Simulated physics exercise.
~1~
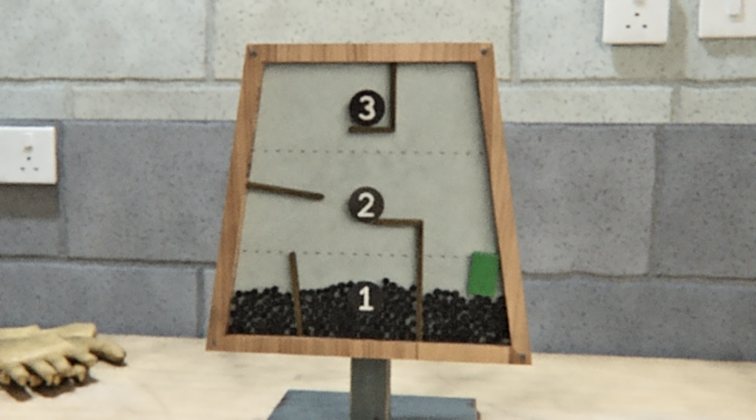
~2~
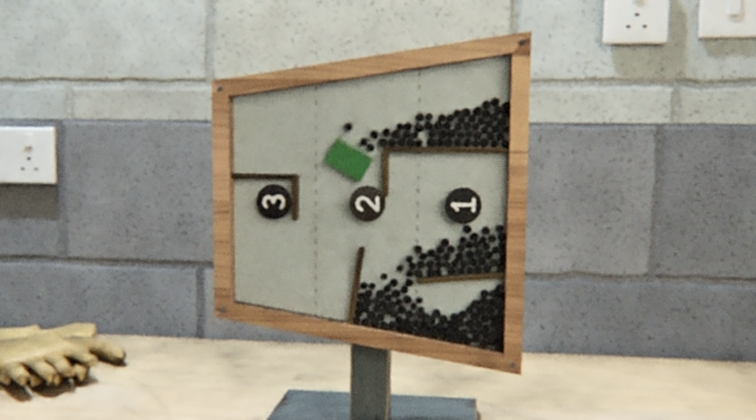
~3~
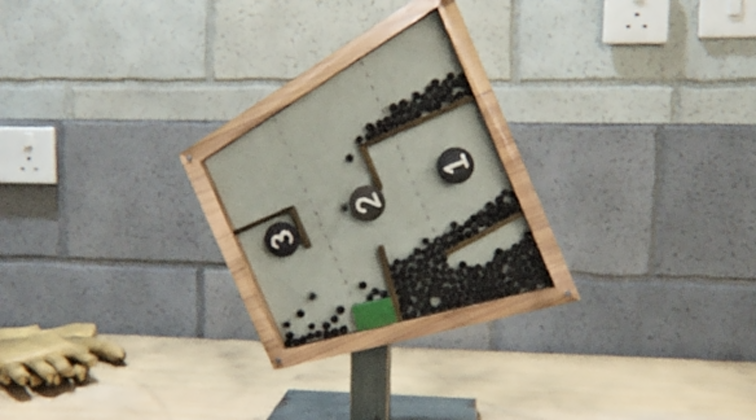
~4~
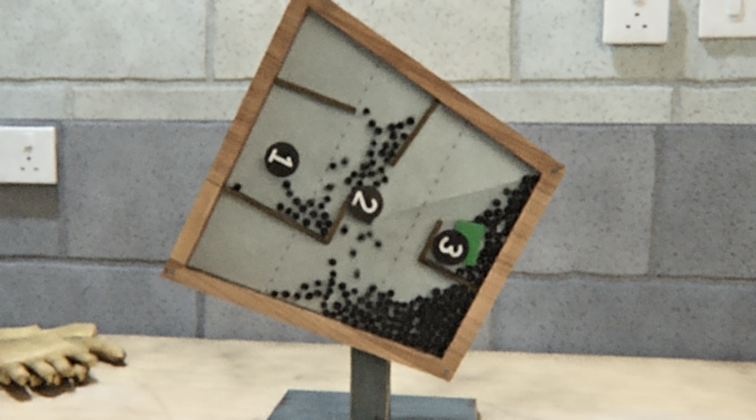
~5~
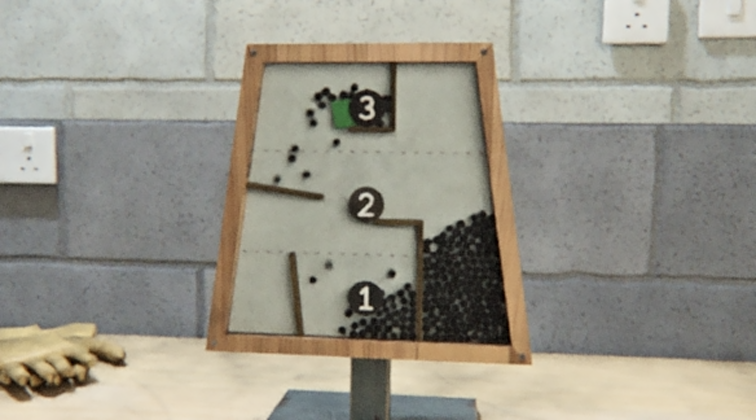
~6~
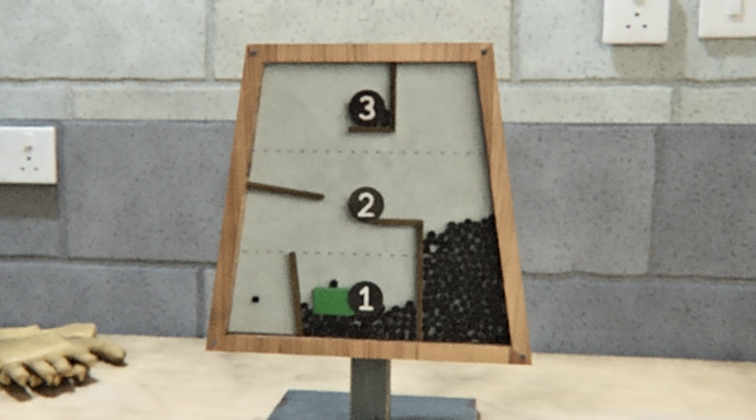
Wooden-framed box of black beads turning anticlockwise through a full circle, its green block tumbling and ending upright among the lowest beads.
